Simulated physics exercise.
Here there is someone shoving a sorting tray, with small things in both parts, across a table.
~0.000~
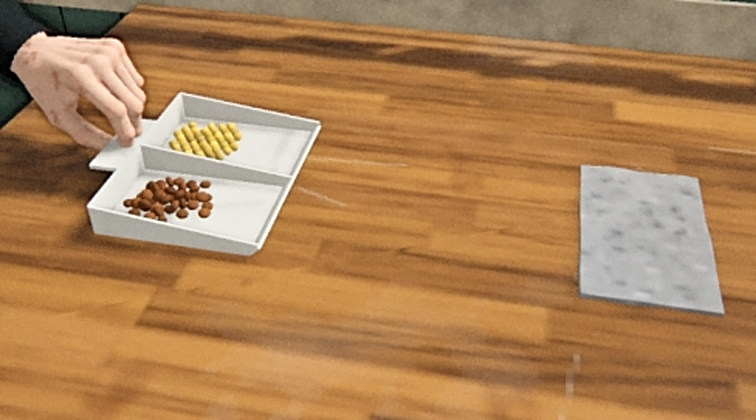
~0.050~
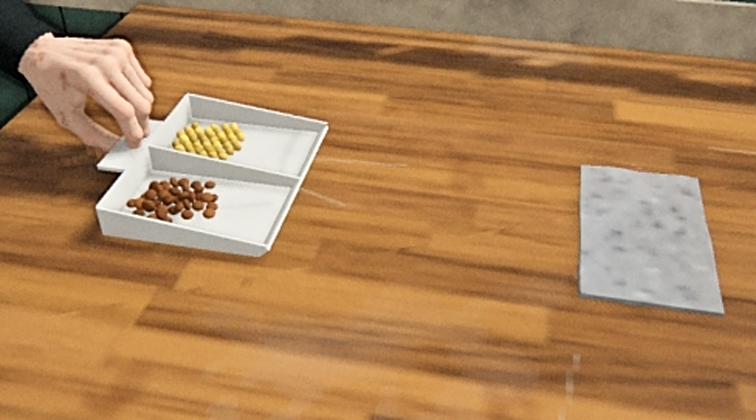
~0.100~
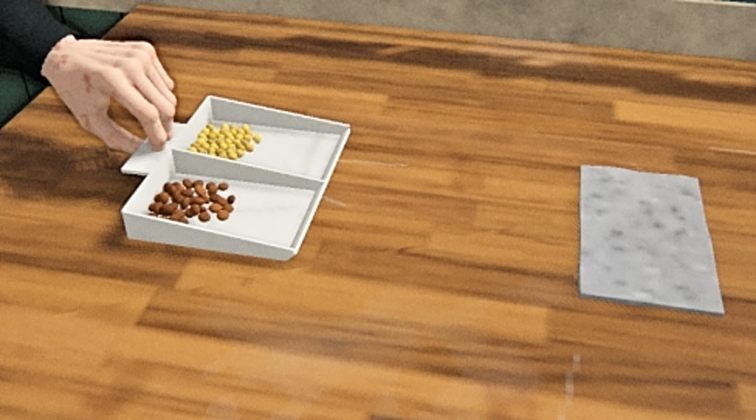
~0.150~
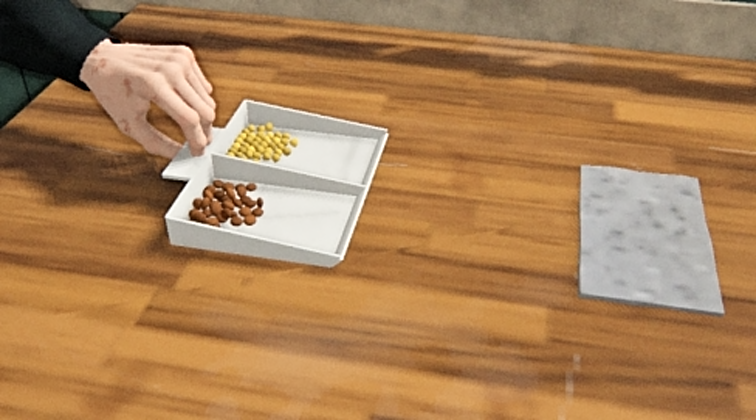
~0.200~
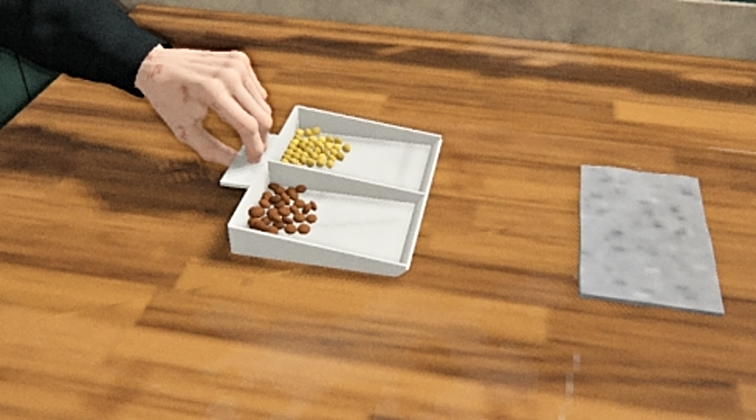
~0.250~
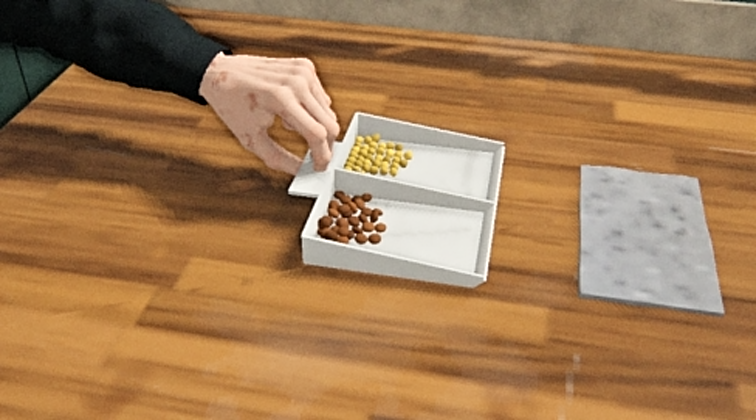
A white two-part tray, holding small brown pieces in the near section and small yellow pieces in the far one, slides rightward across a wooden table as a hand pushes its tab, drawing closer to a flat gray slab.
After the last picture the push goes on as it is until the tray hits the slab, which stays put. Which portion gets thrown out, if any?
At the sudden stop, the near portion sheds a few pieces; the far portion sheds a few pieces.
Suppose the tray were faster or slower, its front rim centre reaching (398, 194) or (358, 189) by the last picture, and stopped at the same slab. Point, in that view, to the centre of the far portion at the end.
Lab note: Centre at rest close to (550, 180), then close to (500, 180).
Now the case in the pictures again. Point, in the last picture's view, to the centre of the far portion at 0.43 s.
Near (564, 182).
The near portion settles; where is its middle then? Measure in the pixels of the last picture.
About (569, 248).
After 0.29 s, tray still sliding, front rim near (542, 212); near portion all inside; far portion all inside.
After 0.43 s, tray stopped at the slab; near portion a small part out of the tray; far portion a small part out of the tray.
After 0.64 s, tray stopped at the slab; near portion about a third out of the tray; far portion about a third out of the tray.
At rest (1.2 s), tray stopped at the slab; near portion about a third out of the tray; far portion about a third out of the tray.
